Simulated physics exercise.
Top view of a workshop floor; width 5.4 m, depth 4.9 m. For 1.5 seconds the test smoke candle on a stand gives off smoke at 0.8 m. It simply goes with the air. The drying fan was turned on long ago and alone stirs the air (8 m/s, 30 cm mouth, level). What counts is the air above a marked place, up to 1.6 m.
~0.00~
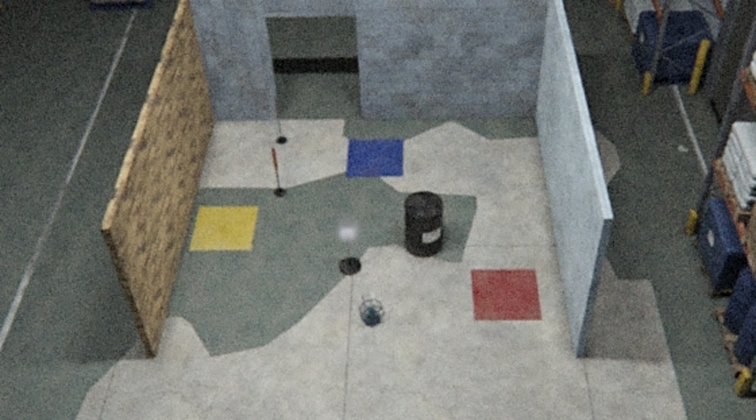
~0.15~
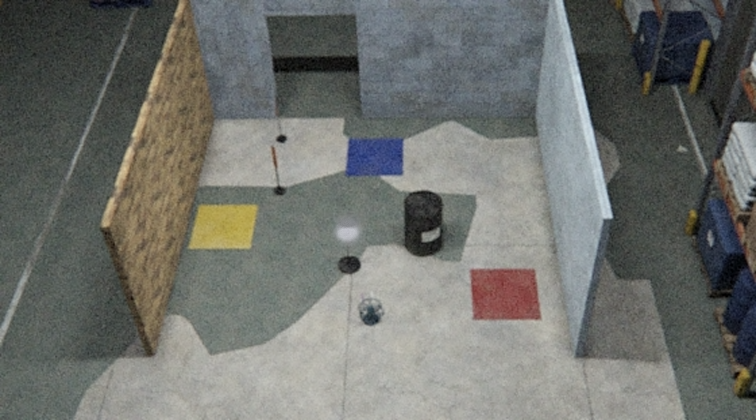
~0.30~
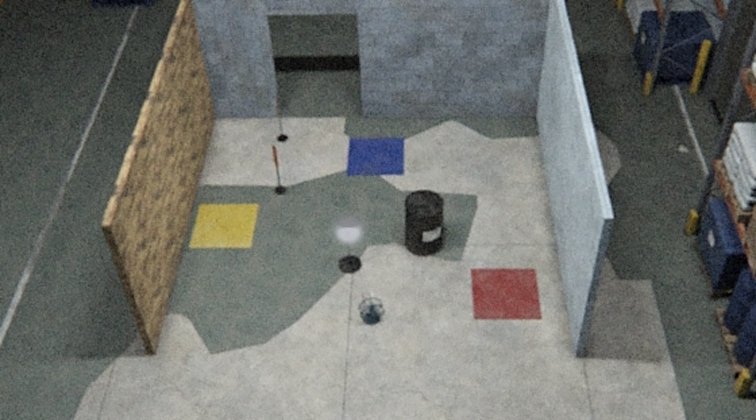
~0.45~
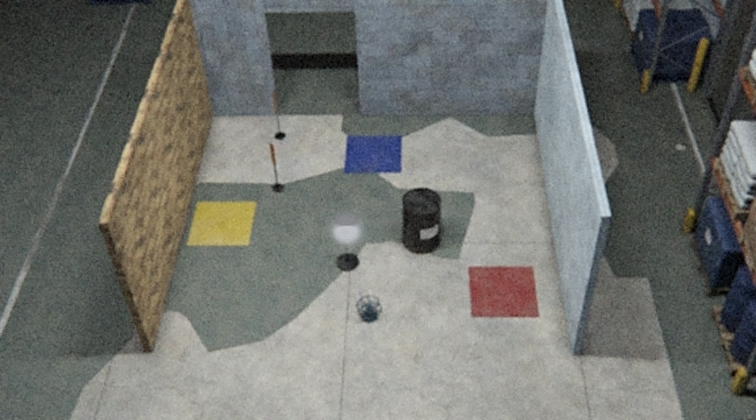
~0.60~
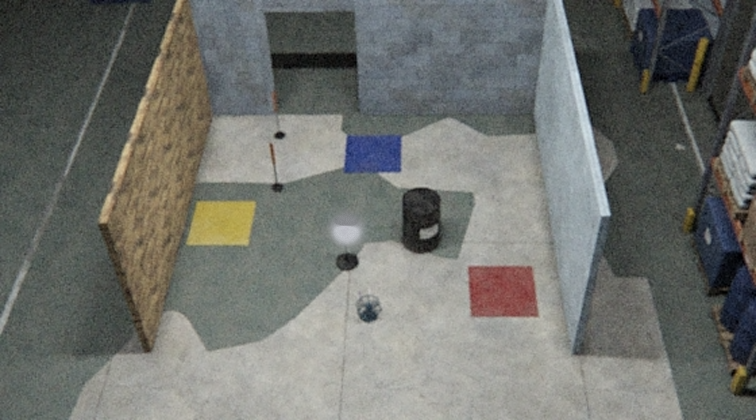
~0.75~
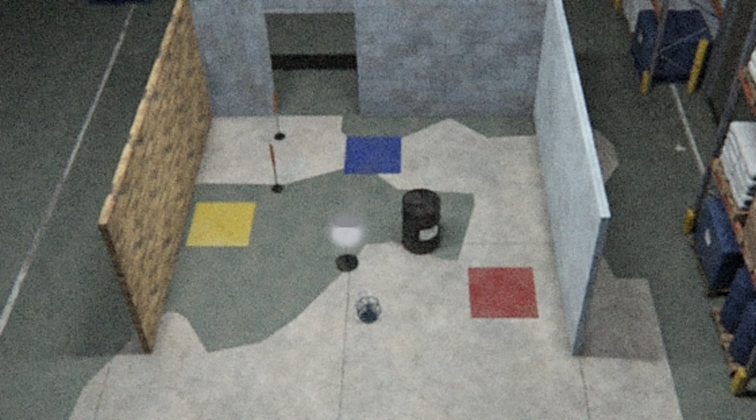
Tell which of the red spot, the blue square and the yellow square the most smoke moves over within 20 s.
The most goes over blue.
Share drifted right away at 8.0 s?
About 80 %.
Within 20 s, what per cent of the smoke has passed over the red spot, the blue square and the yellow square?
0 % red, 30 % blue, 1 % yellow, roughly.
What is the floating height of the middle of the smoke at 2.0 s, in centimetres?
50 cm.
By 2.0 s we count, 5 % has passed over the blue square, 0 % over the red spot and 0 % over the yellow square, with 99 % still about or yet to come, and the middle of the rest is near (345, 215).
By 4.0 s we count, 29 % has passed over the blue square, 0 % over the red spot and 0 % over the yellow square, with 48 % still about or yet to come, and the middle of the rest is near (320, 110).
By 8.0 s we count, 32 % has passed over the blue square, 0 % over the red spot and 0 % over the yellow square, with 16 % still about or yet to come, and the middle of the rest is near (255, 60).
By 20.0 s we count, 32 % has passed over the blue square, 0 % over the red spot and 1 % over the yellow square, with 6 % still about or yet to come.
